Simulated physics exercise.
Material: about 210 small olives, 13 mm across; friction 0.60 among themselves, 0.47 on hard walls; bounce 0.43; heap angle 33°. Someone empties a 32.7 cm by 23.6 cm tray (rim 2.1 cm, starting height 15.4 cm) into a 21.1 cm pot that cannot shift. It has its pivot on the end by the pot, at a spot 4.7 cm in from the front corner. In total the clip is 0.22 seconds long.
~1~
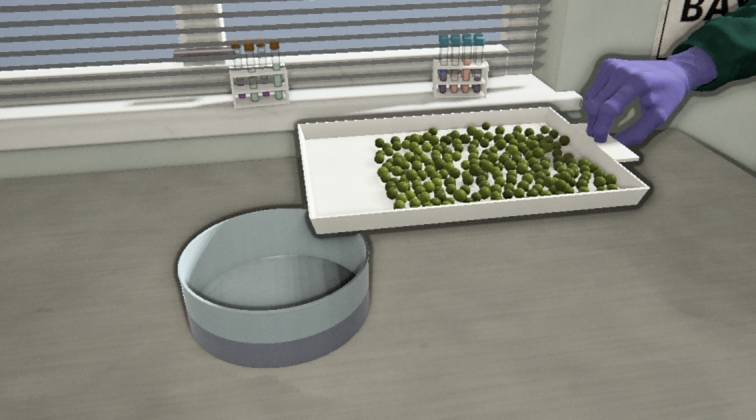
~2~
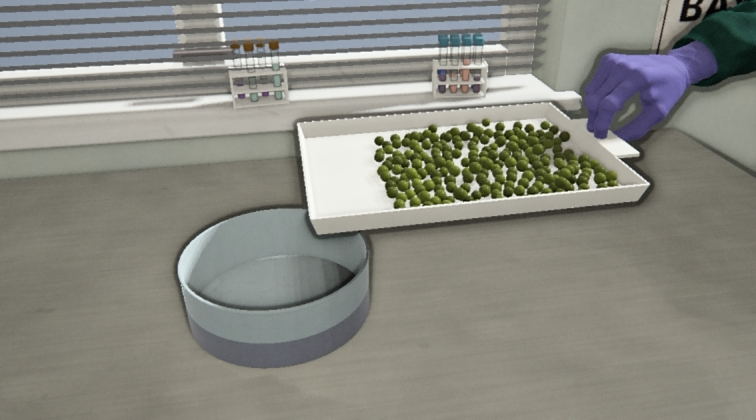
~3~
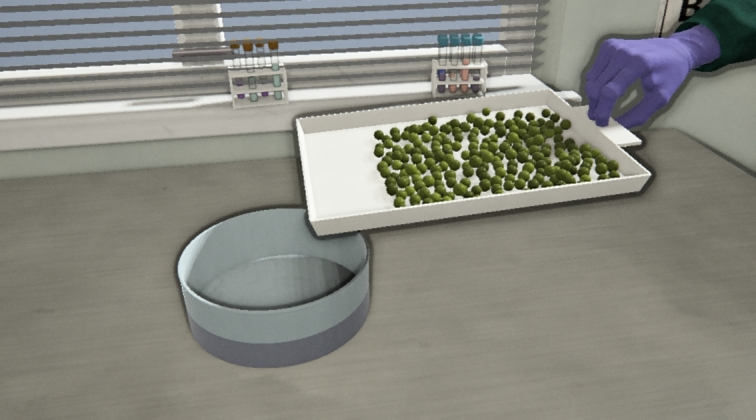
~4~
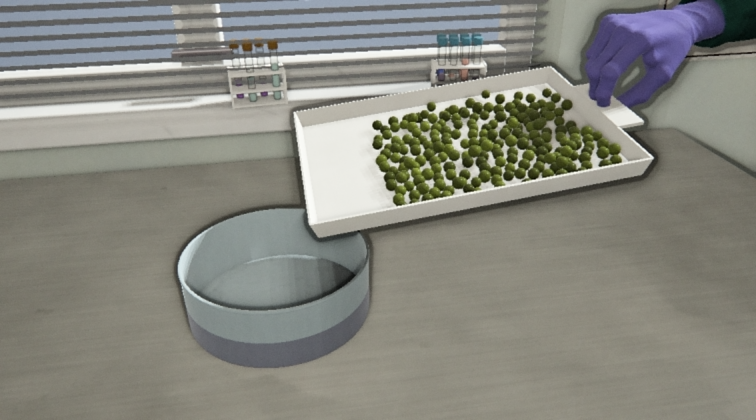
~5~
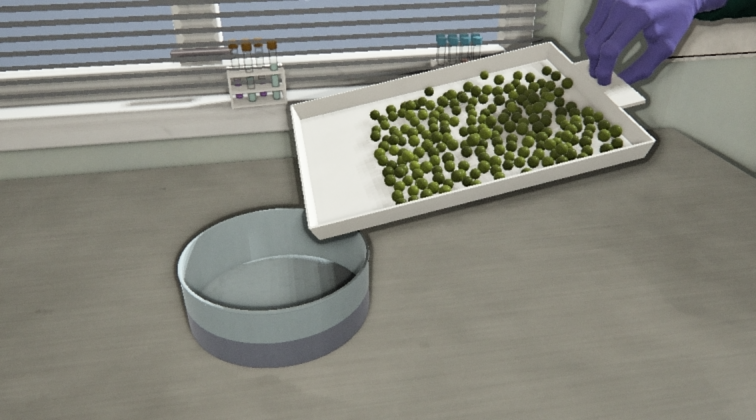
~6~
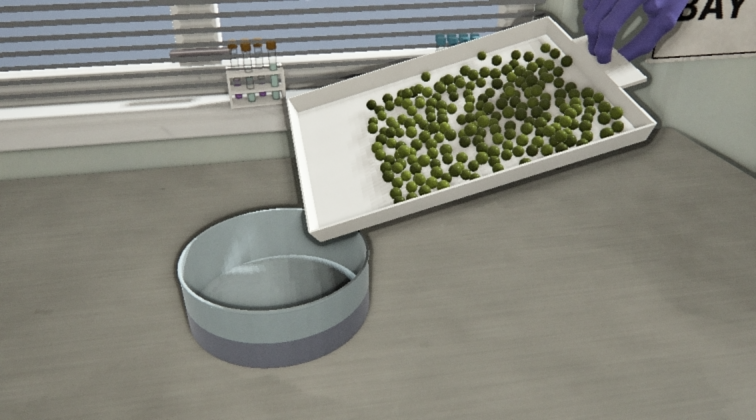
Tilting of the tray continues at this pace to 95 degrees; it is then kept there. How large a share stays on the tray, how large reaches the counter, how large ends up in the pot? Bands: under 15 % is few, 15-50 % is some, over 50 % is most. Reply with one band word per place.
Tray few, counter most, pot some.
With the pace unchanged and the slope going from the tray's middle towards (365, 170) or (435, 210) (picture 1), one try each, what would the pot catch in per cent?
That would be close to 70 per cent, then close to 10 per cent.
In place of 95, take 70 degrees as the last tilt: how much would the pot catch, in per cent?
It would land at about 20 percent.
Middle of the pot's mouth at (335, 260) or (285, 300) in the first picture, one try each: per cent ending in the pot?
Close to 35 in a hundred, then close to 100 in a hundred.
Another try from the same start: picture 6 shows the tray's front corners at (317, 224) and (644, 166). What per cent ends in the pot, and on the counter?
Pot: 10, counter: 90.
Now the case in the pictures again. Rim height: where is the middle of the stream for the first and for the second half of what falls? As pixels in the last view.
(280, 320) first, (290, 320) later, roughly.
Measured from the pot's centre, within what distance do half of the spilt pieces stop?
About 18 centimetres.
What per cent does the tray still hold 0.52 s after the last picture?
Something like 60 percent, roughly.
Then, 0.31 s after the last picture, tilt 57 degrees; the tray holds 100 %, the pot 0 %.
Then, 0.52 s after the last picture, tilt 82 degrees; the tray holds 60 %, the pot 5 %.
Then, 0.84 s after the last picture, tilt 95 degrees; the tray holds 0 %, the pot 30 %.
In the end, tray 0 %, counter 70 %, pot 30 %.
